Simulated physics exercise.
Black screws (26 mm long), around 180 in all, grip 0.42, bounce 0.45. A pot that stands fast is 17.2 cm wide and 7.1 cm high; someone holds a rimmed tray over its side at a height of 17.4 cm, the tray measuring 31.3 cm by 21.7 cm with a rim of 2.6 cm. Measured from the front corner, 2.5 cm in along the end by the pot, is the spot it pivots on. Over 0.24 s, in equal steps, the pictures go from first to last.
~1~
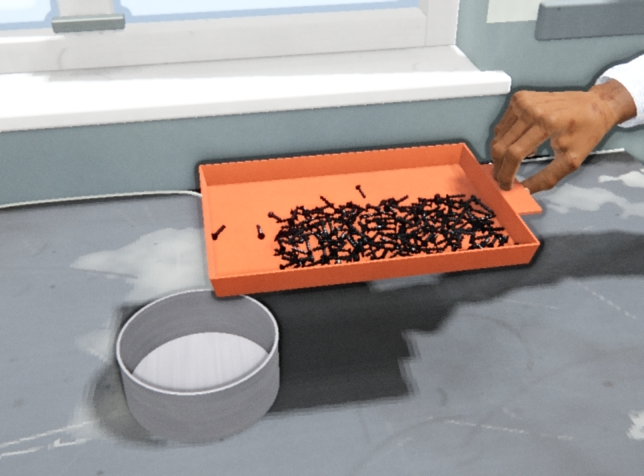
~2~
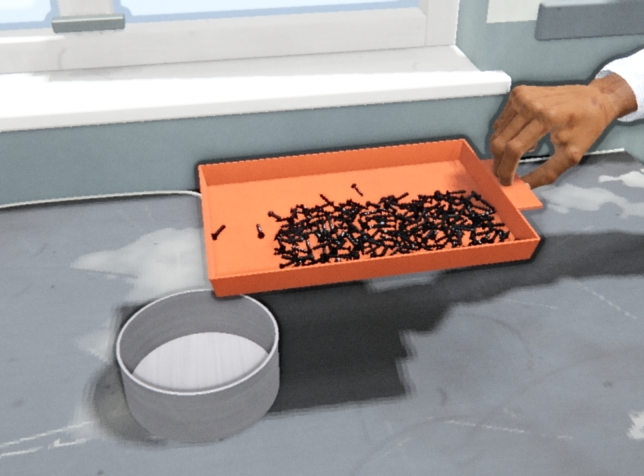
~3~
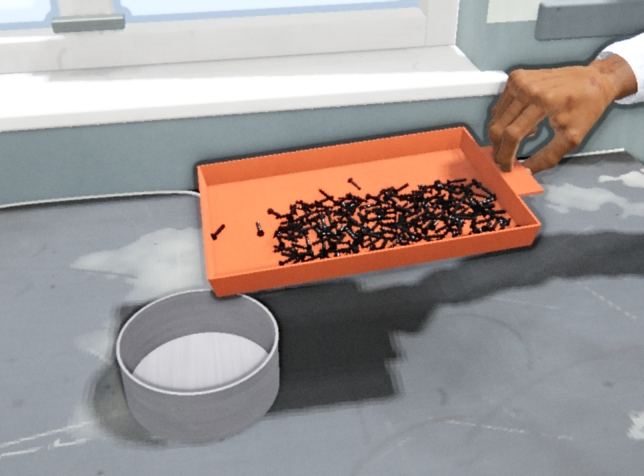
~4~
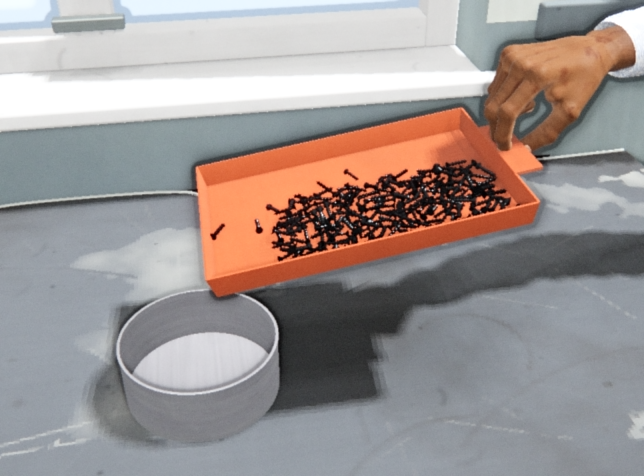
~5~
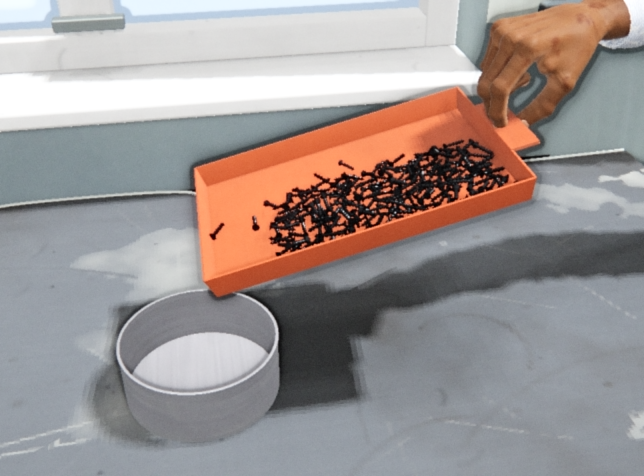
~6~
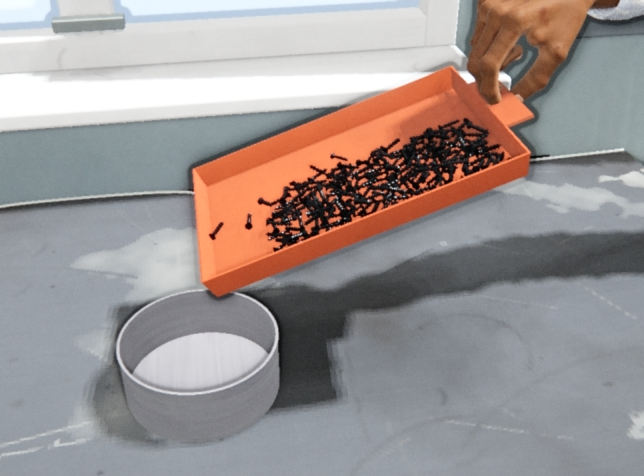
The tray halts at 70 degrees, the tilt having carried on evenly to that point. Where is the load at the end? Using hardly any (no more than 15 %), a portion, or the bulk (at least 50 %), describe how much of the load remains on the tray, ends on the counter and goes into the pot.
Left on the tray: A portion, counter: A portion, pot: A portion.
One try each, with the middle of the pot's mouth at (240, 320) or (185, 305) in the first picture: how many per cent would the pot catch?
About 10 percent the first time and about 40 percent the second.
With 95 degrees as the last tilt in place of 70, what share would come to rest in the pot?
That would be around 65 percent.
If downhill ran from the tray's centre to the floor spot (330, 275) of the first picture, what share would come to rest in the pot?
Something like 0 in a hundred.
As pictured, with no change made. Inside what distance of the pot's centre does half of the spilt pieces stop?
About 18 cm from the centre.
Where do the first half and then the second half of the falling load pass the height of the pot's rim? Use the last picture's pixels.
At roughly (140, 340) first, later on at (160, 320).
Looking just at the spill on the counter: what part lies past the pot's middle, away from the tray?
Share past the middle: Roughly 100 percent.
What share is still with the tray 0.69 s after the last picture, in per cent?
Some 30 per cent of the load.
Then, 0.24 s after the last picture, tilt 45 degrees; the tray holds 100 %, the pot 0 %.
Then, 0.40 s after the last picture, tilt 62 degrees; the tray holds 100 %, the pot 0 %.
Then, 0.69 s after the last picture, tilt 70 degrees; the tray holds 30 %, the pot 35 %.
In the end, tray 30 %, counter 35 %, pot 40 %.
